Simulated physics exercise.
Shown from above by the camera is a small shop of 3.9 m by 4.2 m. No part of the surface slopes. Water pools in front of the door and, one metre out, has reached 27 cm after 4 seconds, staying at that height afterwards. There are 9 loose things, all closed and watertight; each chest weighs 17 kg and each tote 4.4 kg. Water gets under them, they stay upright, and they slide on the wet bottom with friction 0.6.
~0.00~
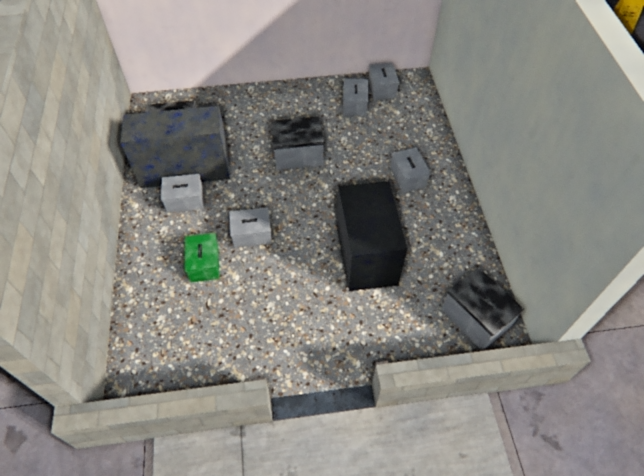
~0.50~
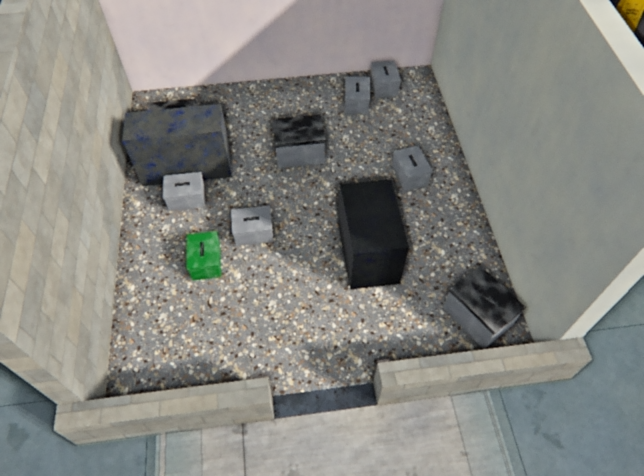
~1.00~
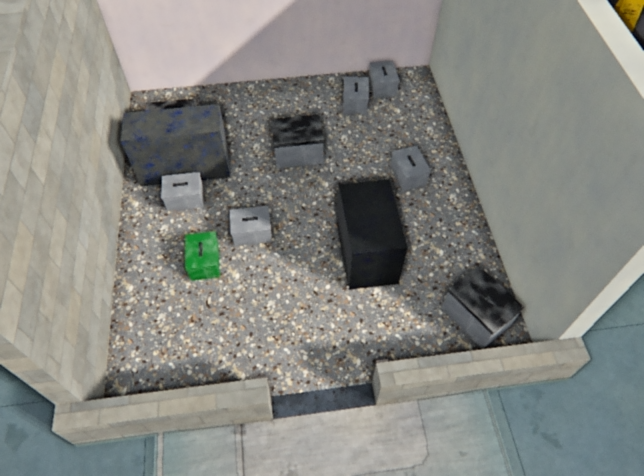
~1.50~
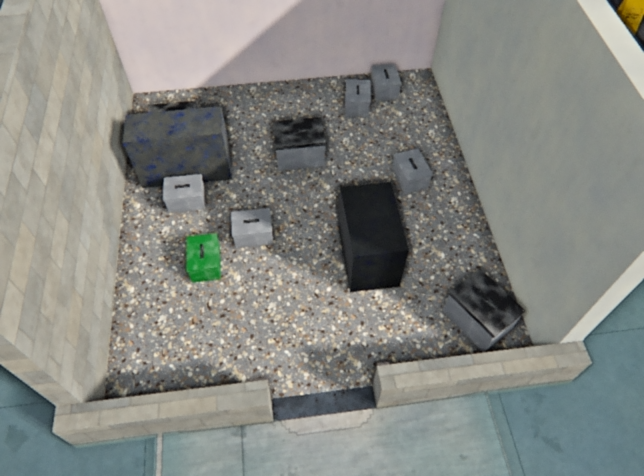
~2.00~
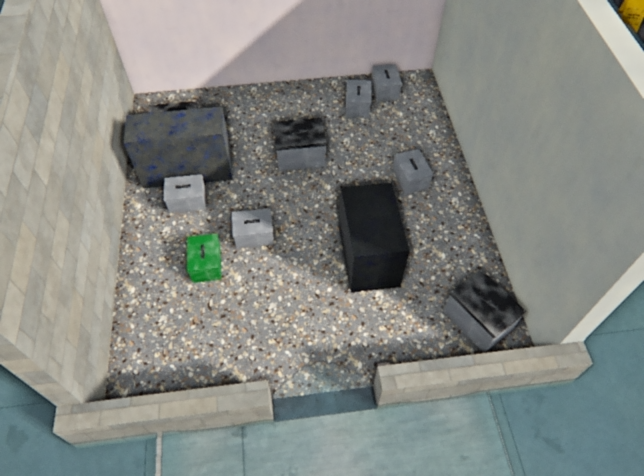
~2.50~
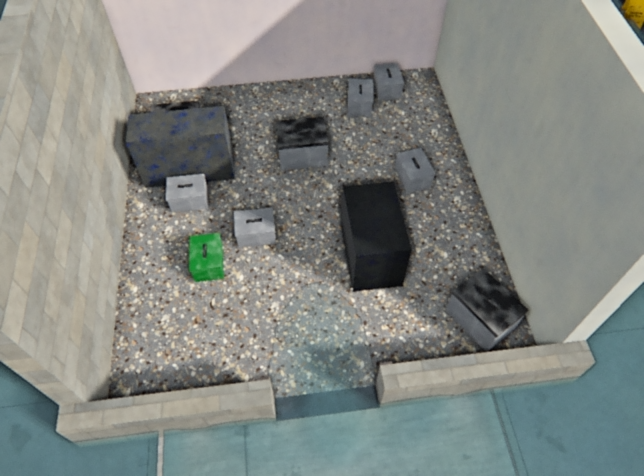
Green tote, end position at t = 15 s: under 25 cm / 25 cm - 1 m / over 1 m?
Looks like it will get pushed a little way.
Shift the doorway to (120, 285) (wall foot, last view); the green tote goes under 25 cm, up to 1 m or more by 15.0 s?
Well, the green tote really gets moving far.
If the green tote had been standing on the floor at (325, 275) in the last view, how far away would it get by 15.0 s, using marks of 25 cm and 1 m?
By then it winds up well off.
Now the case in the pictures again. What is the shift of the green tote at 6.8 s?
By then it has shifted roughly 60 cm.
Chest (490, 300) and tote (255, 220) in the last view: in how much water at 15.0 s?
Roughly 15 and 10 cm.
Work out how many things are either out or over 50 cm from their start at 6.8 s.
4.
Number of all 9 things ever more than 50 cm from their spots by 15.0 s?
Count: 9.
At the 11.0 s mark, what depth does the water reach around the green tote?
Roughly 9 cm.
After 3.5 s the green tote is near (205, 251), 0.0 m from its start, aground; 0 afloat.
After 6.8 s the green tote is near (152, 222), 0.6 m from its start, afloat; 3 afloat.
After 11.0 s the green tote is near (235, 357), 1.2 m from its start, afloat; 9 afloat.
After 15.0 s the green tote is near (155, 265), 0.5 m from its start, afloat; 9 afloat.
